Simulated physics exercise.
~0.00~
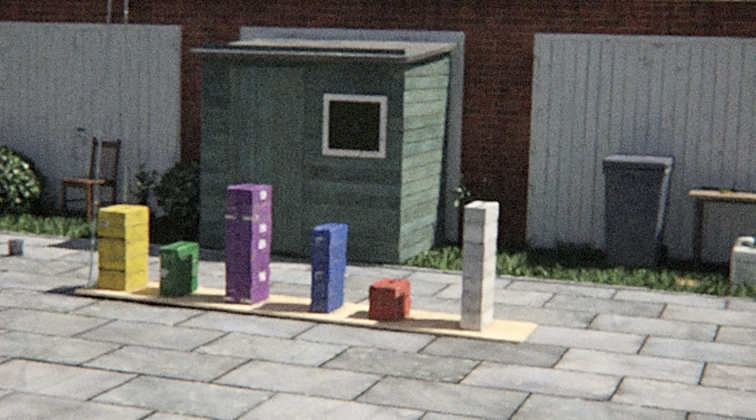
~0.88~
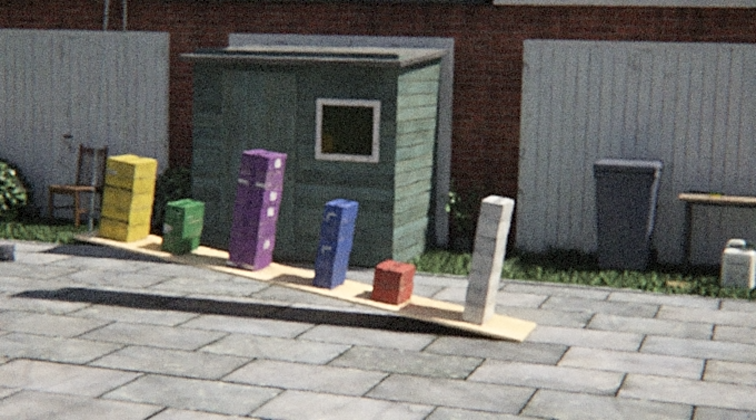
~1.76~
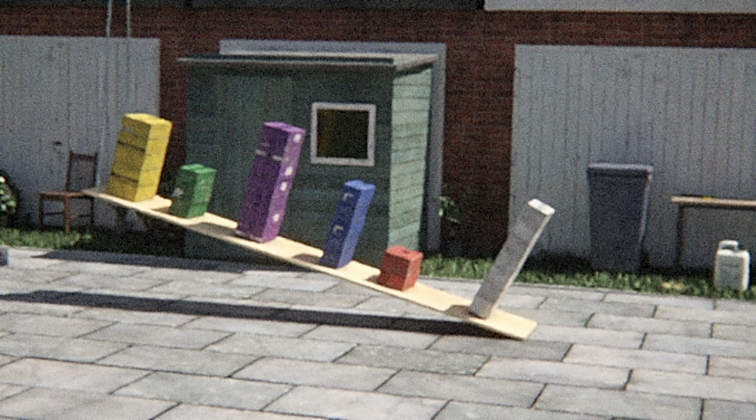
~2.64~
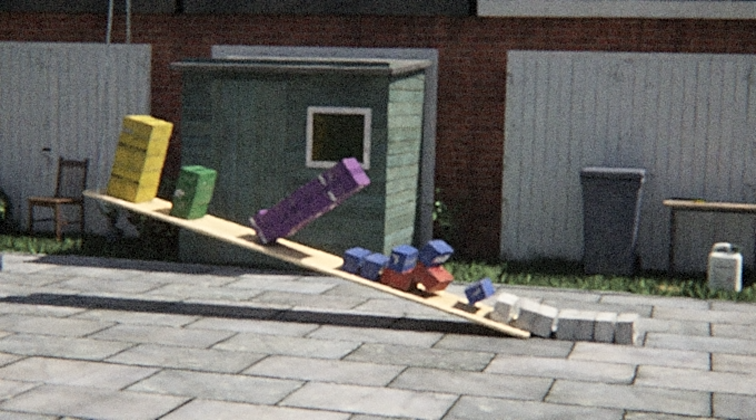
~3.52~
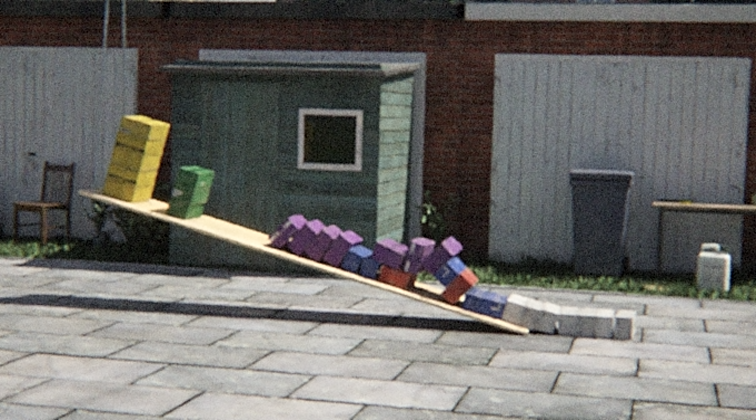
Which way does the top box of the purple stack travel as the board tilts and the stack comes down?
It moves to the right, toward the low end of the board, as the purple stack leans over and collapses down the slope.
Stacks of coloured boxes tilting as a board's left end rises, white, blue, purple and red spilling, yellow and green staying upright.
